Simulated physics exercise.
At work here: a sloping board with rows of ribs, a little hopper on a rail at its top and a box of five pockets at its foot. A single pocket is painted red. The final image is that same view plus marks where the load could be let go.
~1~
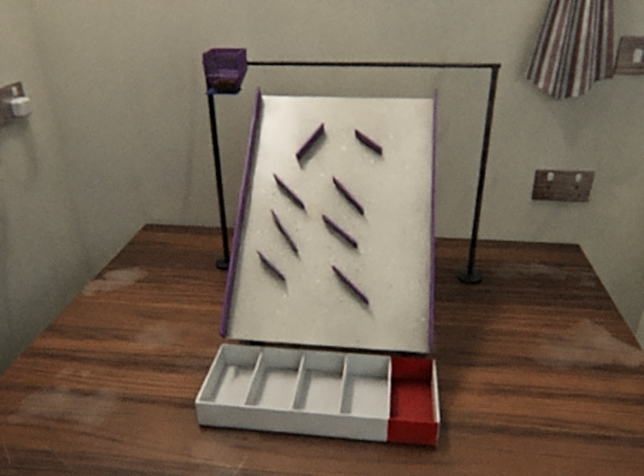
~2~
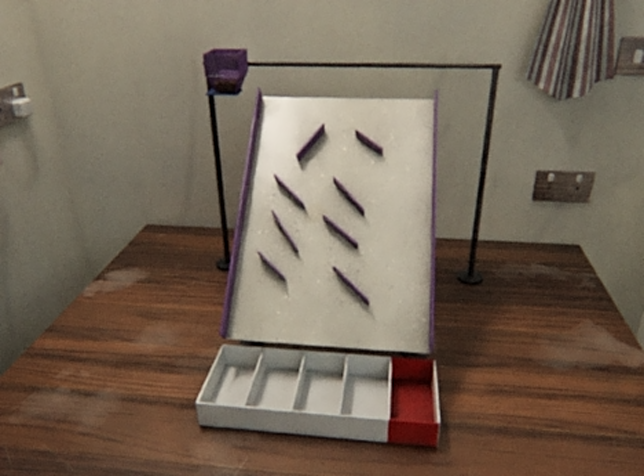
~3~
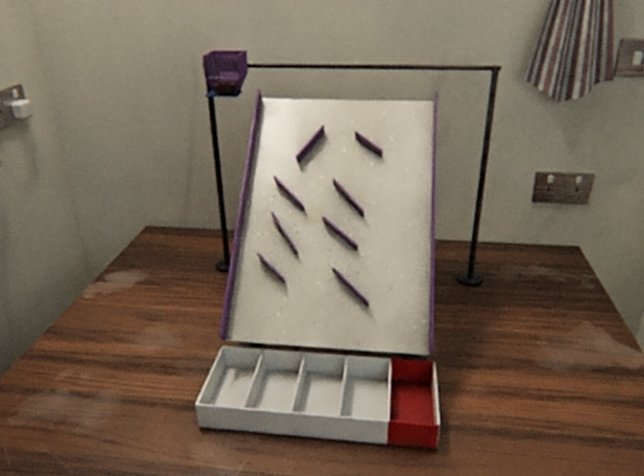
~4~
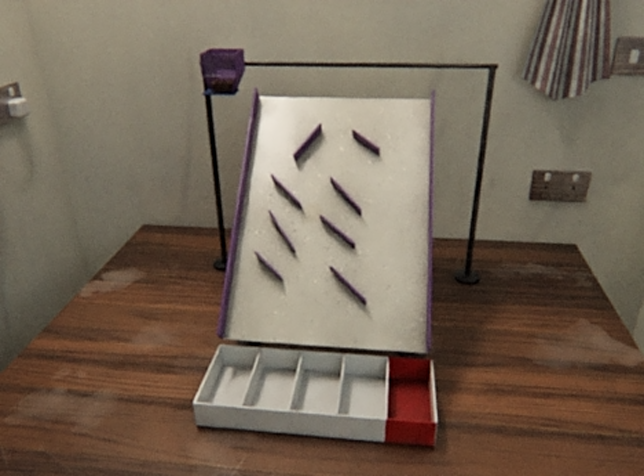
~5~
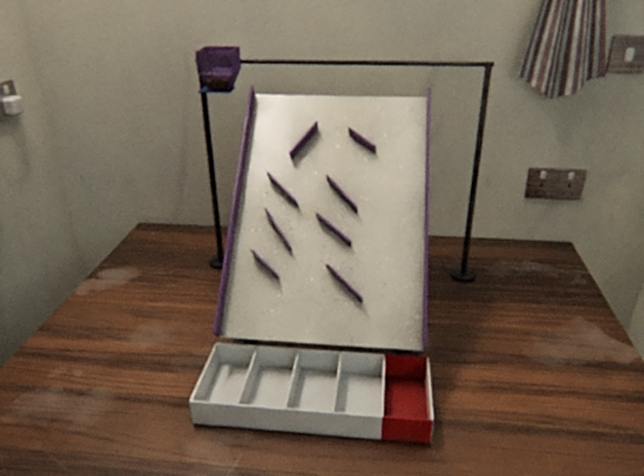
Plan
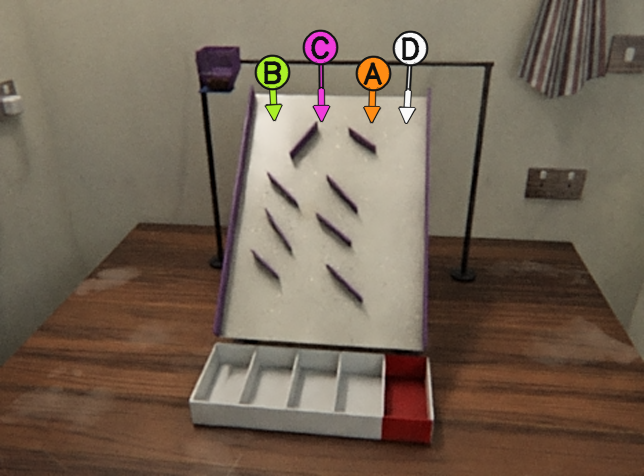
On a wooden table by a plain wall, a sloping board with purple ribs stood above a box with one red pocket, and nothing moved except the view, which shifted very slightly.
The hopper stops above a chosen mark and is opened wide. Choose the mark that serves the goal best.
Take A.
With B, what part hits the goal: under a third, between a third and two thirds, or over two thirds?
Under a third.
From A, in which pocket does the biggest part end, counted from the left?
The fifth from the left.
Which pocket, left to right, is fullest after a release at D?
The fifth.
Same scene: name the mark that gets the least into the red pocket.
B it is.
On the marked copy, mark A meets the board at (371, 116); mark B meets the board at (274, 114); mark C meets the board at (321, 115); mark D meets the board at (406, 117).
With A, the bulk in the red pocket, a small share in other pockets, a small share outside the box.
With B, a small share in the red pocket, close to two thirds in other pockets, close to a quarter outside the box.
With C, close to a third in the red pocket, close to half in other pockets, a small share outside the box.
With D, close to half in the red pocket, close to a quarter in other pockets, close to a quarter outside the box.
